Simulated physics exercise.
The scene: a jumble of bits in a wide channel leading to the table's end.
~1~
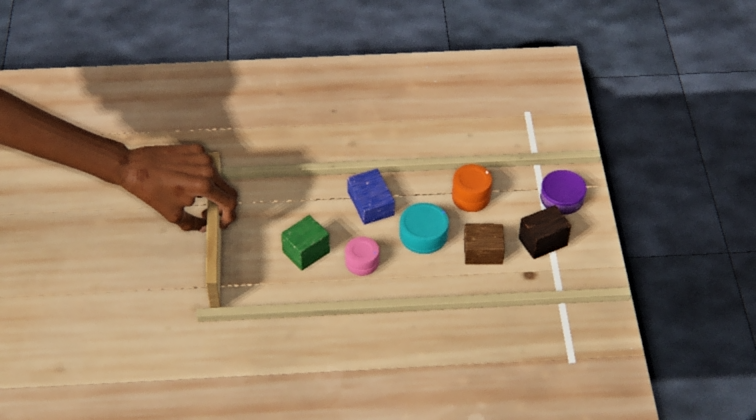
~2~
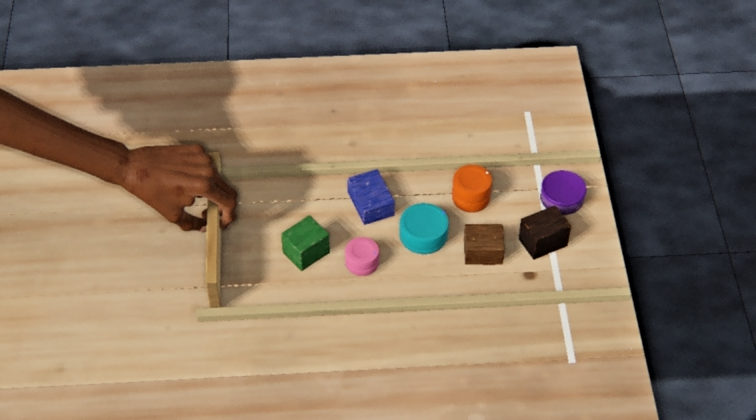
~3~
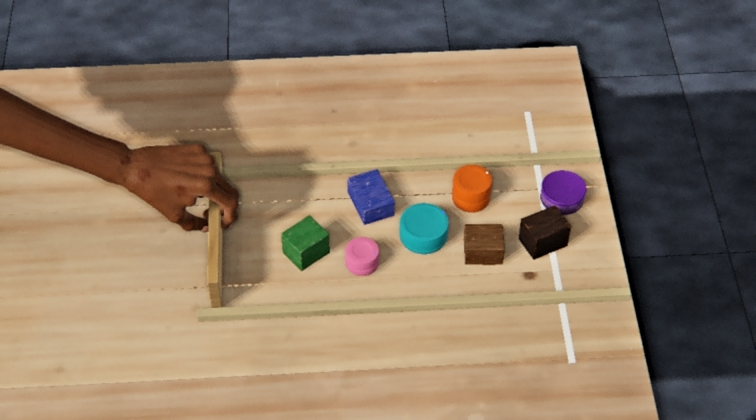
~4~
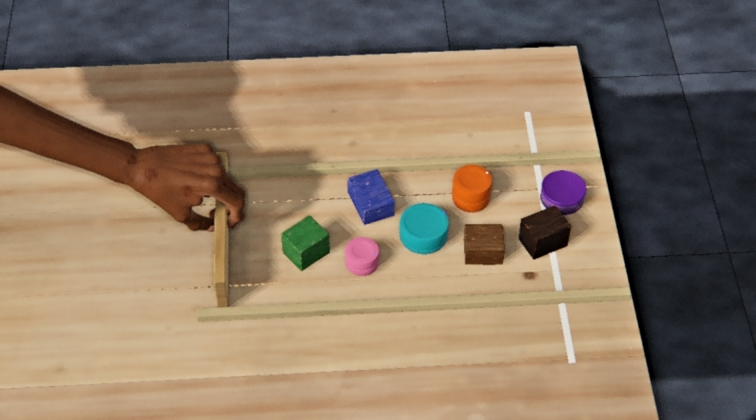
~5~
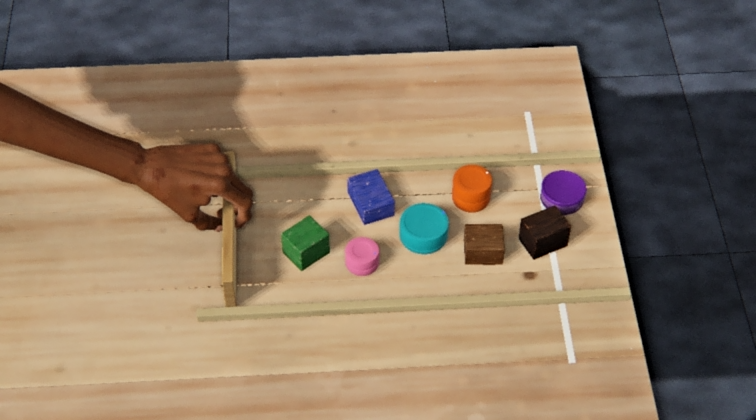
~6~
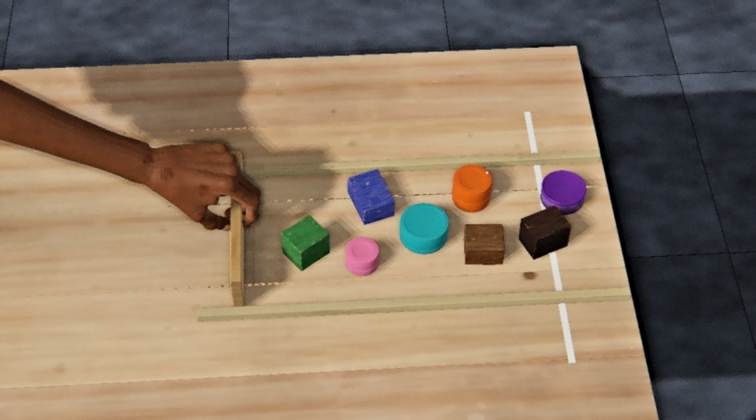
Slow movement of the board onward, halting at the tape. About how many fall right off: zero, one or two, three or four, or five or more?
Looks like just one, maybe two go over the edge.
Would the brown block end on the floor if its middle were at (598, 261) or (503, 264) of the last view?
In order: Keeps its place; keeps its place.
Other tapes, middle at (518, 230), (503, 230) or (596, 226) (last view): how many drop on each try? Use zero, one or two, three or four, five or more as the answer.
In turn: None at all, none, at least five.
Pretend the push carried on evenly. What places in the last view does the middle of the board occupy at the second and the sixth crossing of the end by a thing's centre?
The middle sits near (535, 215) at the first moment and near (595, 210) at the second.
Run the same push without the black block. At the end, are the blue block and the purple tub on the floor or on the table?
Looking at the two, the blue block stays up top and the purple tub ends up below.
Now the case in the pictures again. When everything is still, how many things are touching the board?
That would be 3 of them.
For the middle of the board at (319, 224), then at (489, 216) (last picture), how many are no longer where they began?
2, then 8.
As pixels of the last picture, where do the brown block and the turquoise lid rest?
The brown block ends at (609, 268) and the turquoise lid at (601, 216).
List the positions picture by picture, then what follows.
Purple tub (563, 192); black block (545, 232); brown block (484, 244); board (215, 229); tape (548, 228), in the first picture.
Black block (545, 232); blue block (371, 197), in the second picture.
Brown block (484, 244); turquoise lid (424, 229), in the third picture.
Purple tub (563, 193); green block (306, 243), in the fourth picture.
Black block (545, 232); orange lid (472, 189), in the fifth picture.
Purple tub (563, 193); black block (545, 232); brown block (484, 244); board (238, 228); tape (548, 228), in the sixth picture.
Soon after, none off yet; purple tub at rest near (563, 193); black block at rest near (545, 232); brown block at rest near (484, 244).
In the end, the number that fall off is one or two; gone, black block and purple tub.
